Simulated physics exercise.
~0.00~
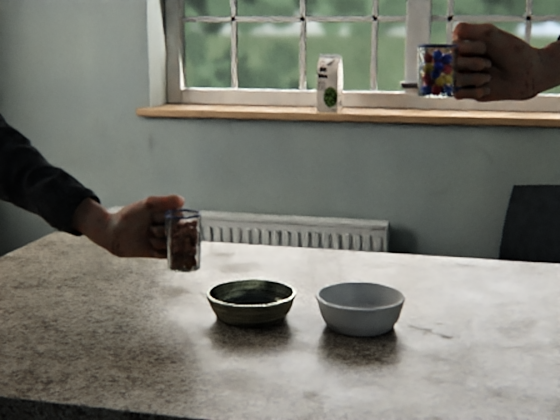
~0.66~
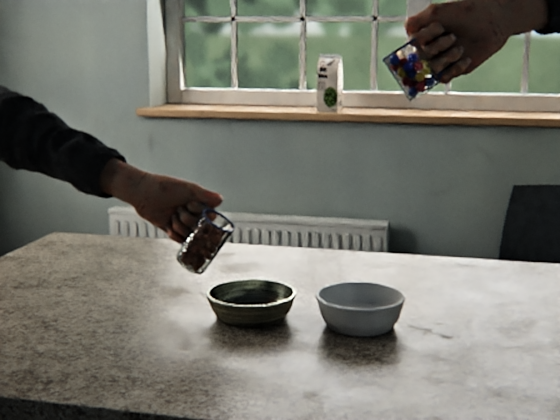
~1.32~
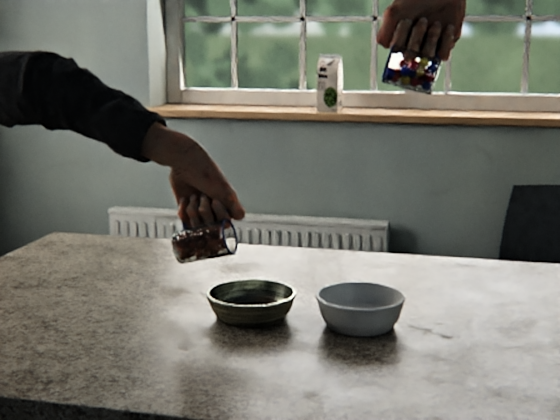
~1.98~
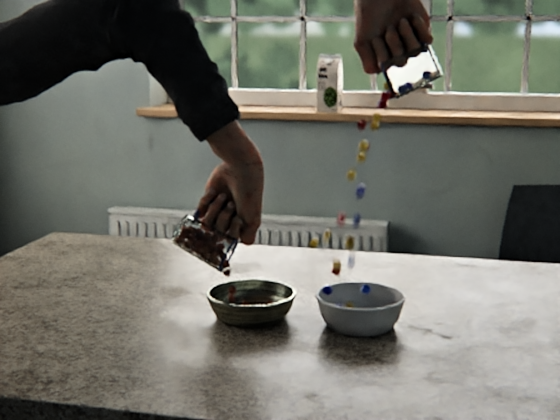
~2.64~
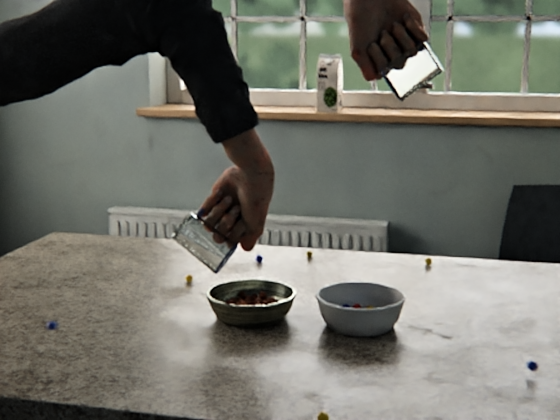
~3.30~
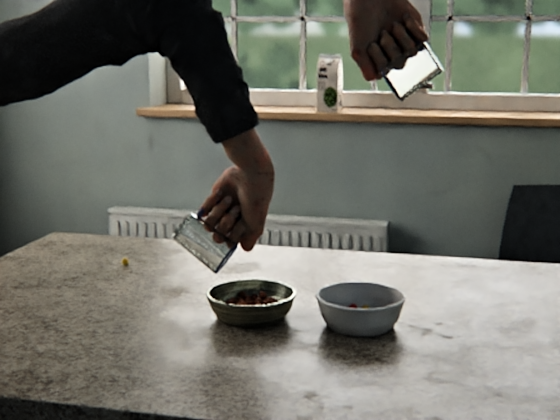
At the start, two hands hold clear cups upright above a table with two empty bowls, the left cup low and filled with small dark reddish pieces, the right one much higher with colourful pieces. Both hands tilt their cups until they lie on their sides. The colourful pieces then stream down from the right cup toward the grey bowl, while the left cup begins to spill into the dark bowl just below. Both cups are turned over and emptied. The left bowl holds its whole load, but several colourful pieces bounce and scatter outside the right bowl, which keeps the rest.
